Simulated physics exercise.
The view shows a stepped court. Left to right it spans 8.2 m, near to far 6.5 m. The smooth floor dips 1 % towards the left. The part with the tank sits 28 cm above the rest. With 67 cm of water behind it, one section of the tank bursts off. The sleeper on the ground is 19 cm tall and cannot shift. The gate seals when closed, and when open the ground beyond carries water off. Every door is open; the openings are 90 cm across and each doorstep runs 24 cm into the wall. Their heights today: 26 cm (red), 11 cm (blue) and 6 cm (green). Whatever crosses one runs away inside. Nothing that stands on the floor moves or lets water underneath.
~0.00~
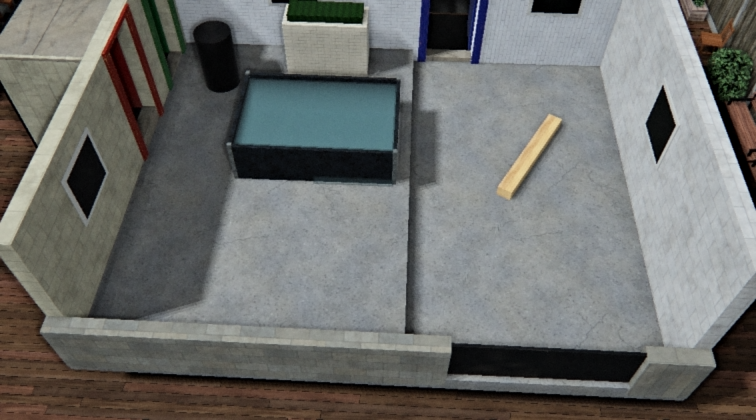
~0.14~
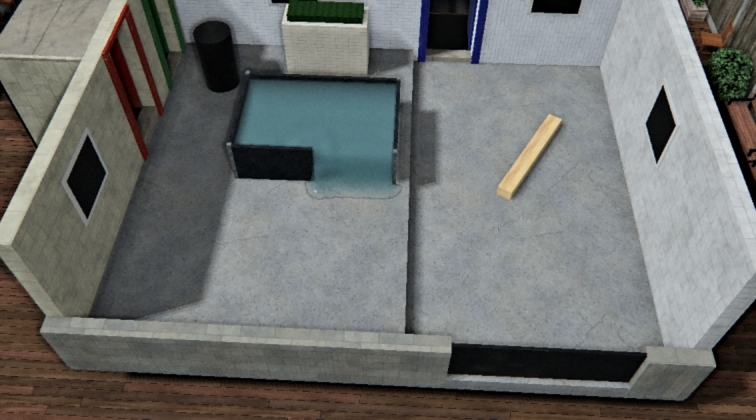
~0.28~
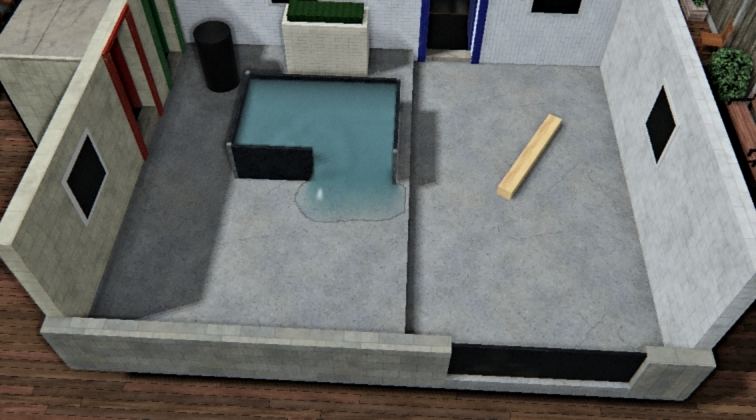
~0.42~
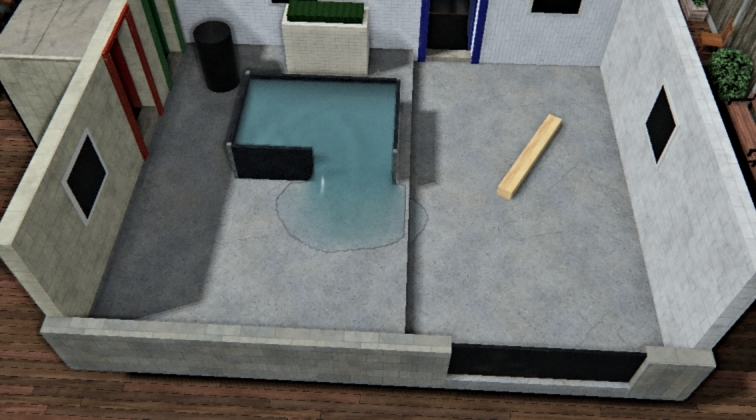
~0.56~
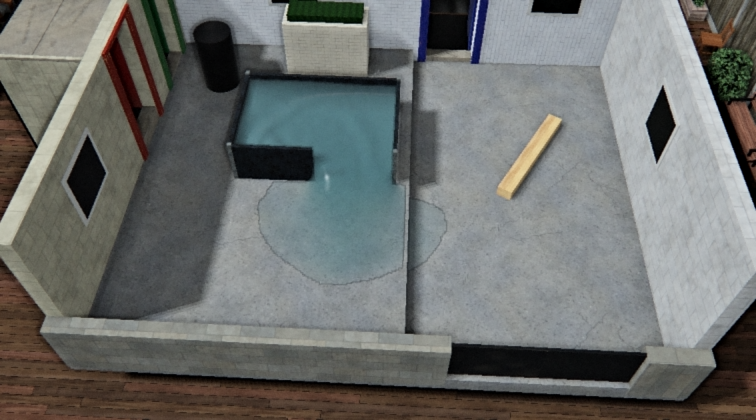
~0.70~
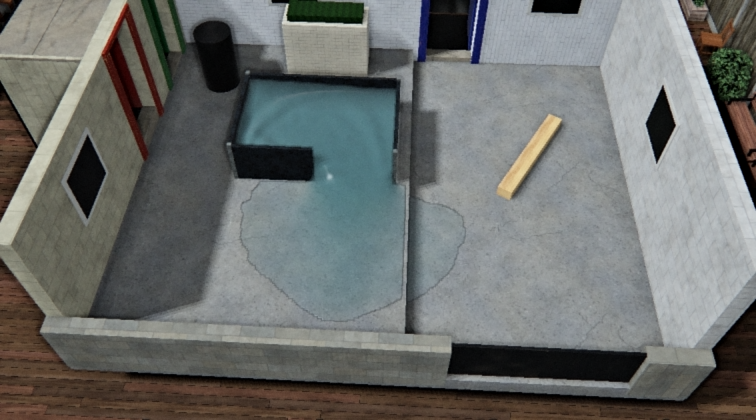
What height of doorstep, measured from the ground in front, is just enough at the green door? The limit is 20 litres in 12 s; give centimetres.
About 6.5 cm.
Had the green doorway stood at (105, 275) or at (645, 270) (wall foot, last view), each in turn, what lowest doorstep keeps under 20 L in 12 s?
About 15 and 9.5 cm.
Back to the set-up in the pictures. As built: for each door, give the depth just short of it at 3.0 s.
Depths in cm: Red 0, blue 0, green 0.
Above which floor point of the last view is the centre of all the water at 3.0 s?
At about (352, 227).
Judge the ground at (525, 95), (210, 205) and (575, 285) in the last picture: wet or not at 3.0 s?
In that order: Dry, still dry, wet.
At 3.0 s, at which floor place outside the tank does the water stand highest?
Near (664, 373).
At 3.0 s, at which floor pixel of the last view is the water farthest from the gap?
At about (664, 373).
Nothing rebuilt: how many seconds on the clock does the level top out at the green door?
Around 12.0 s.
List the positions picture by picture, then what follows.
The first frame shows still water, 67 cm deep, in the tank at (318, 114); the green door at (164, 25) is dry.
In the second frame, the front is at (314, 193), 0.3 m from the gap at (353, 170); 0.3 m2 of floor is wet, 67 cm left at the back.
In the third frame, the front is at (314, 216), 0.8 m from the gap at (353, 172); 1.1 m2 of floor is wet, 67 cm left at the back.
In the fourth frame, the gap is at (353, 173), the front 1.4 m out at (329, 248); the back of the tank holds 66 cm.
In the fifth frame, water pours out at (353, 173) and has run 1.9 m, to (322, 278); about 6 cm deep outside, 59 cm at the back.
In the sixth frame, the gap is at (353, 173), the front 2.5 m out at (322, 314); the back of the tank holds 57 cm; the green door at (164, 25), 4.4 m from the gap, is still 3.6 m from the nearest water.
After 1.4 s water covers 25 % of the floor, deepest (36 cm) near (377, 189); it has not reached the green door.
After 3.0 s water covers 35 % of the floor, deepest (36 cm) near (664, 373); it has not reached the green door.
After 12.0 s water covers 95 % of the floor, deepest (13 cm) near (422, 79); 9 cm at the green door, 21 litres in over its 6 cm doorstep.
At the green door as built, the water arrived by 4.9 s and peaked near 9 cm at 12.0 s.
Run again over the same 12 s with other heights there, 26 litres in over 5.5 cm, 10 litres over 7.5 cm. The limit of 20 litres is kept from about 6.5 cm up.
